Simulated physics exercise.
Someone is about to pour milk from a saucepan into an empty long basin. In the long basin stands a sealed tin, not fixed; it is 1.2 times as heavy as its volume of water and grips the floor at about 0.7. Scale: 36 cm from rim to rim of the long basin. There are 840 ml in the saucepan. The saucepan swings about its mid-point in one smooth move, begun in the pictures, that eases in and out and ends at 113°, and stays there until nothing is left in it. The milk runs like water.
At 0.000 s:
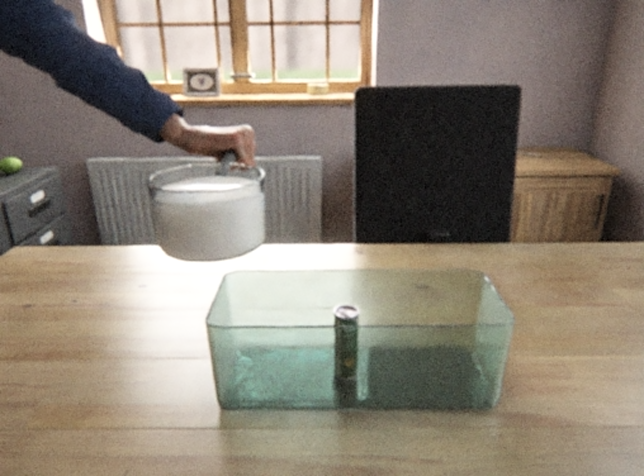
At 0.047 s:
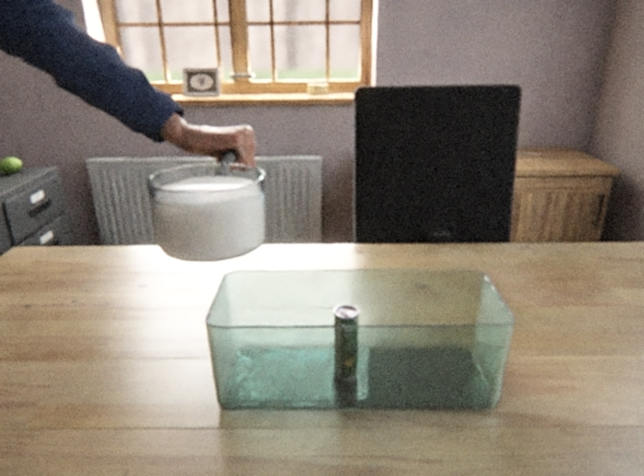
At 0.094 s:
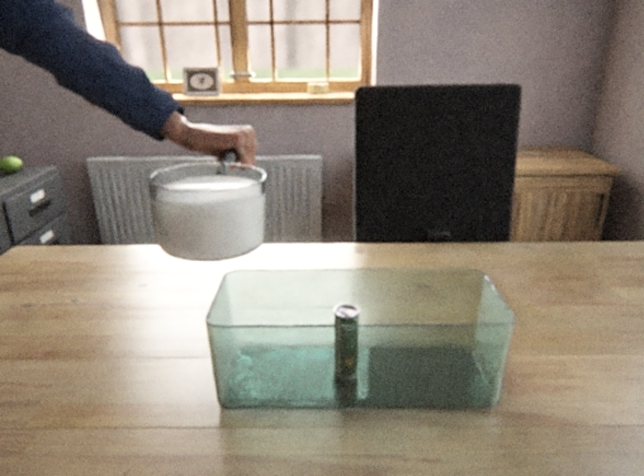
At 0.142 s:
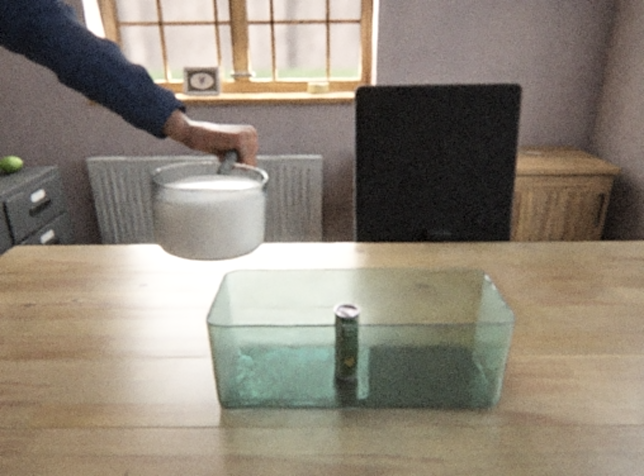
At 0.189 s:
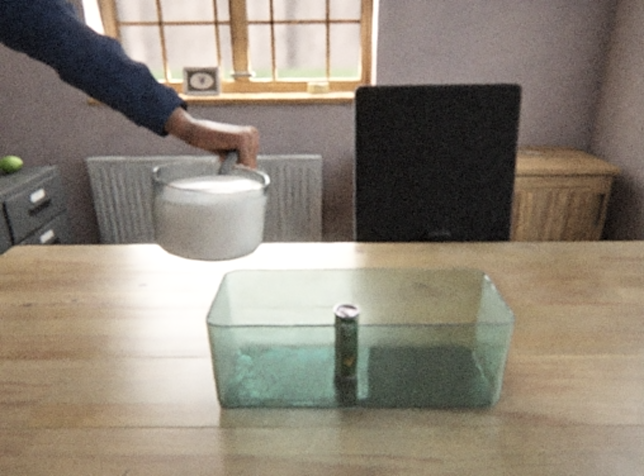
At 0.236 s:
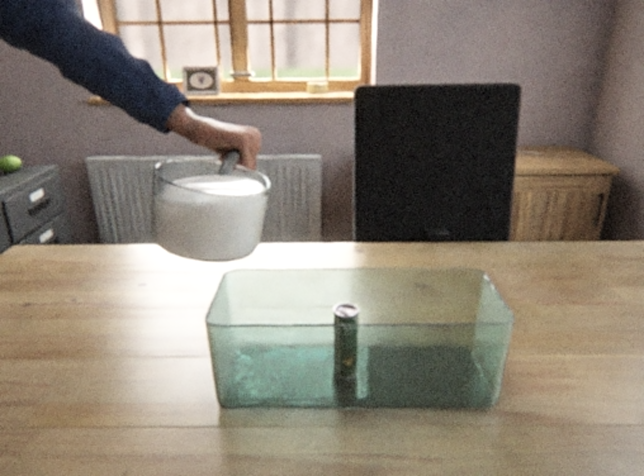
A hand in a dark blue sleeve, reaching in from the left, holds a clear saucepan of white milk in the air and tilts it slightly to the right, while the camera stays still. Below stands a long, see-through green basin with a small dark green tin upright inside. The wooden table is seen from the front, with a black chair, pale radiator and window behind.
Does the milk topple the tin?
The tin stays up.
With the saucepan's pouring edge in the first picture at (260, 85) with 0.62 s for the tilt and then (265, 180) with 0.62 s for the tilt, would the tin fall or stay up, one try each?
First it topples; then it stays up.
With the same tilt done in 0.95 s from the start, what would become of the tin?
Then it keeps standing.
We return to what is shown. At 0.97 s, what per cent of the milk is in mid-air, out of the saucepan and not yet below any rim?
Some 8 per cent.
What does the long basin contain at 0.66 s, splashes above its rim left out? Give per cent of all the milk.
Near 12 in a hundred.
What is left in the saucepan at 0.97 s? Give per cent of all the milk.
Near 10 in a hundred.
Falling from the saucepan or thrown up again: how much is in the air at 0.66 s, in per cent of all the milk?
About 26 per cent.
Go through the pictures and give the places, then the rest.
The first frame shows tilt 0°; pouring edge (263, 178); surface from (157, 189) to (262, 189); the long basin's rim runs from (215, 297) to (498, 295); the tin's top is at (346, 314).
The second frame shows tilt 0°; pouring edge (263, 178); surface from (157, 189) to (262, 189).
The third frame shows tilt 2°; pouring edge (264, 179); surface from (158, 189) to (262, 189).
The fourth frame shows tilt 4°; pouring edge (266, 181); surface from (158, 188) to (264, 189).
The fifth frame shows tilt 7°; pouring edge (267, 184); surface from (160, 189) to (265, 189).
The sixth frame shows tilt 11°; pouring edge (268, 188); surface from (159, 188) to (266, 189).
Then, 0.66 s in, the tilt is 70° and 63 per cent is still to pour; the tin stands where it began.
Then, 0.97 s in, the tilt is 106° and 10 per cent is still to pour; the tin stands 1 cm from where it began.
Then, 1.30 s in, the tilt is 113° and 0 per cent is still to pour; the tin stands 1 cm from where it began.
Then, 1.65 s in, the tilt is 113° and 0 per cent is still to pour; the tin stands 1 cm from where it began.
Finally, the tin stands 1 cm from where it began.
